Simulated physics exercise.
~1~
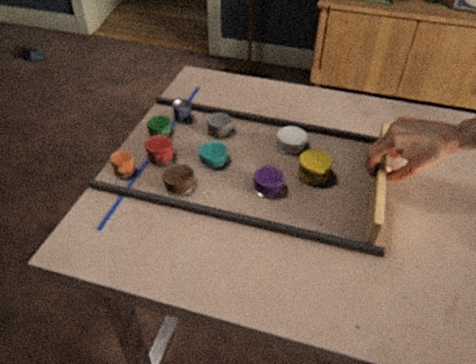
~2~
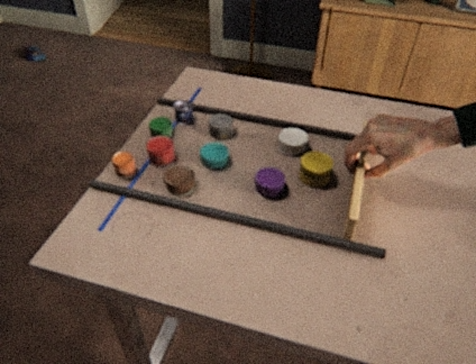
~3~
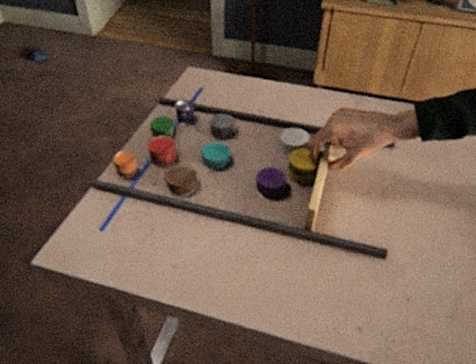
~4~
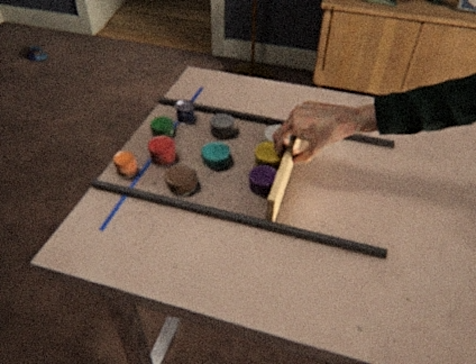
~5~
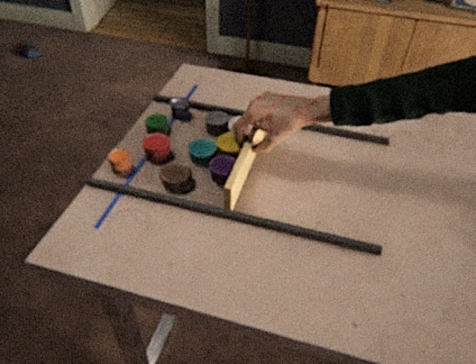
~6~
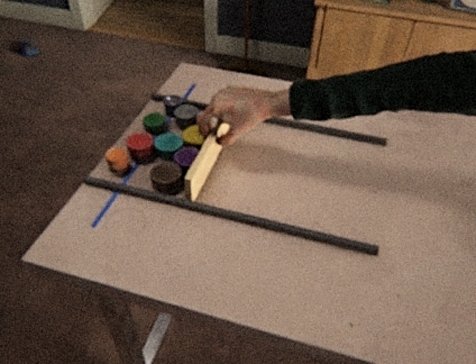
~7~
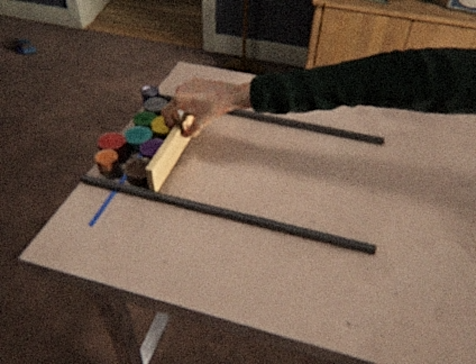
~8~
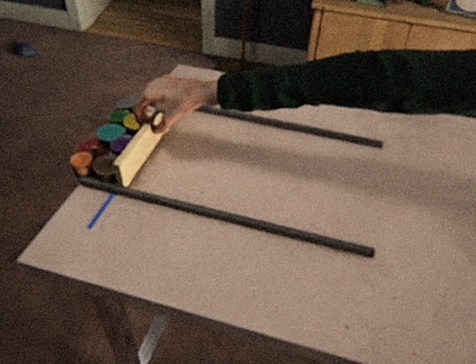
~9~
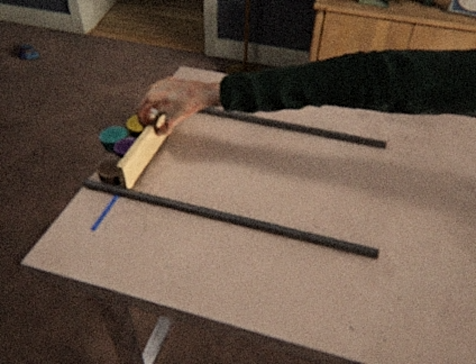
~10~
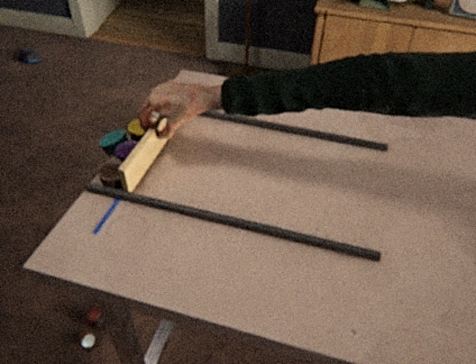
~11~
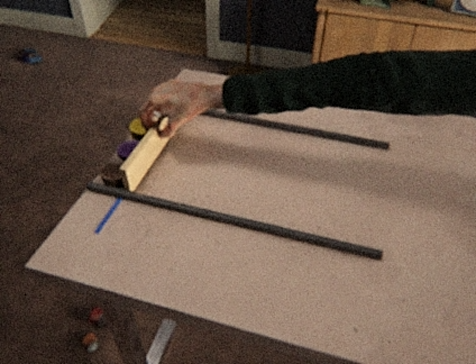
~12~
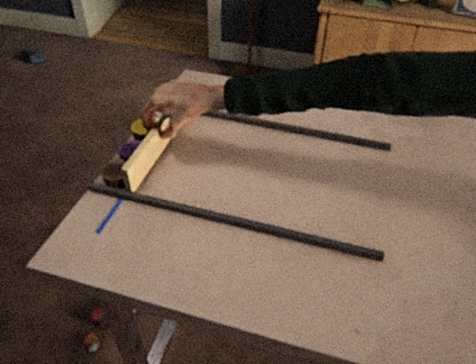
On a tabletop, a hand slides a board left, pushing several small pots off the edge.
